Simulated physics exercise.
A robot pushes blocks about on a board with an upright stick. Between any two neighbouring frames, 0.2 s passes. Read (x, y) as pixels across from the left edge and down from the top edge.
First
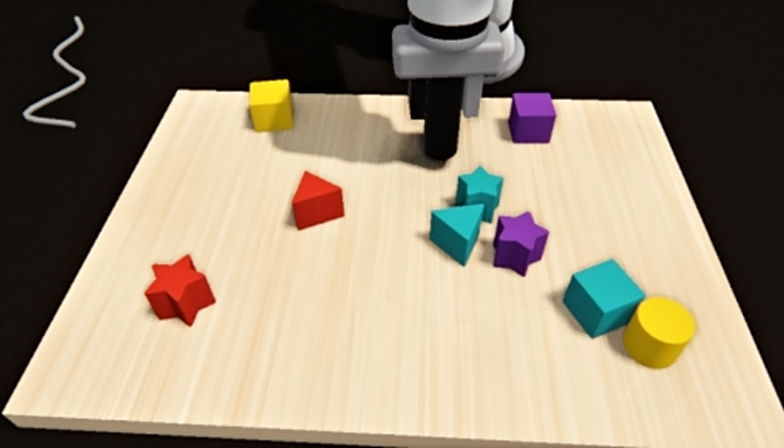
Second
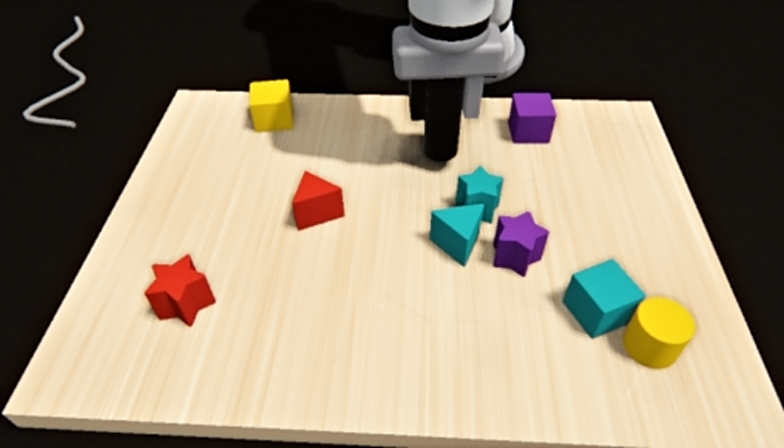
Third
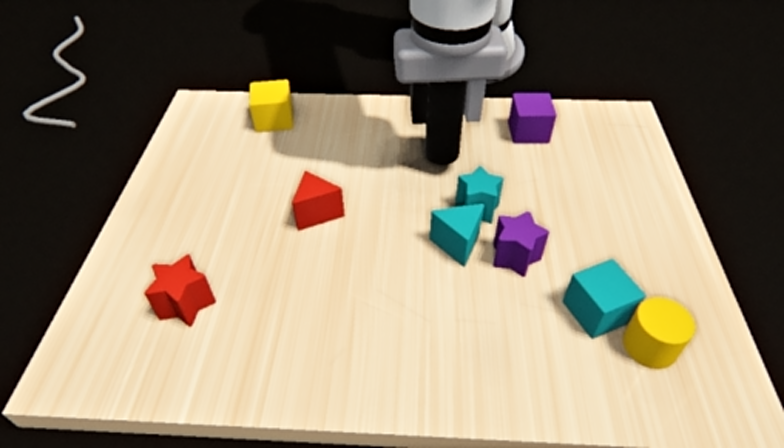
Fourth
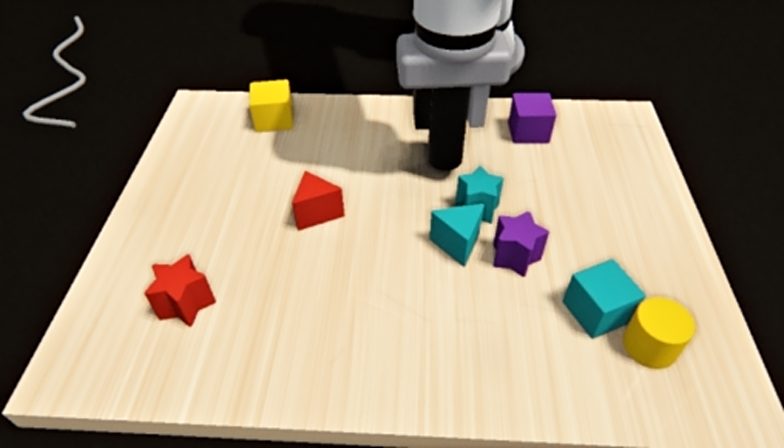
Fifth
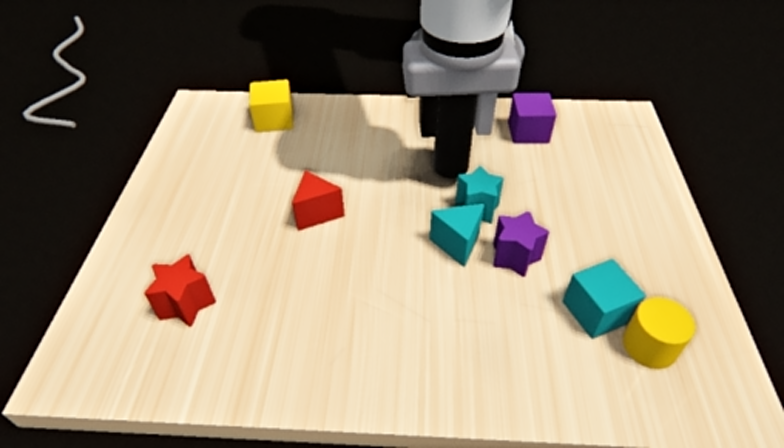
A robot arm with a black upright stick moves slightly toward the viewer and a little right over a pale wooden board, seen from a fixed, raised view against black. Yellow and purple cubes sit along the far side, a red triangular block and red star at left, and turquoise and purple blocks with a yellow cylinder toward the right. The stick nears the turquoise star, while every block stays still.
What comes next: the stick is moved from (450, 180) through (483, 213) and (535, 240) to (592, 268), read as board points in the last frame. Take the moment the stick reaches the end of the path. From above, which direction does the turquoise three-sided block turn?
Verdict: Clockwise.
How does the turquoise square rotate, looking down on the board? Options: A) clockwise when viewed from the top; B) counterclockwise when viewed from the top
I'll go with B - counterclockwise when viewed from the top.
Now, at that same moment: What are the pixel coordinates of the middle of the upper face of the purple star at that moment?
The point I'd pick in the picture is (552, 288).
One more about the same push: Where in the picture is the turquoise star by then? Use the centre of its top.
Its top middle will sit at (578, 260).
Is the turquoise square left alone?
The answer is no.
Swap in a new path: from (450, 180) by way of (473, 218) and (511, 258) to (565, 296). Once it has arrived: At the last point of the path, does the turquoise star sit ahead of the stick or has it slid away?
Still in front.
On the path given first. One third of the way, stick at (486, 201); turquoise three-sided block at (465, 222), turned 35° clockwise; turquoise star at (512, 207); purple star at (529, 237), turned 15° clockwise.
Two thirds of the way, stick at (539, 227); turquoise three-sided block at (465, 222), turned 35° clockwise; turquoise star at (558, 240), turned 20° clockwise; purple star at (554, 274), turned 50° clockwise; turquoise square at (613, 291), turned 25° anticlockwise.
At the end, stick at (597, 255); turquoise three-sided block at (465, 222), turned 35° clockwise; turquoise star at (578, 260), turned 80° clockwise; purple star at (552, 288), turned 55° clockwise; turquoise square at (617, 301), turned 30° anticlockwise.
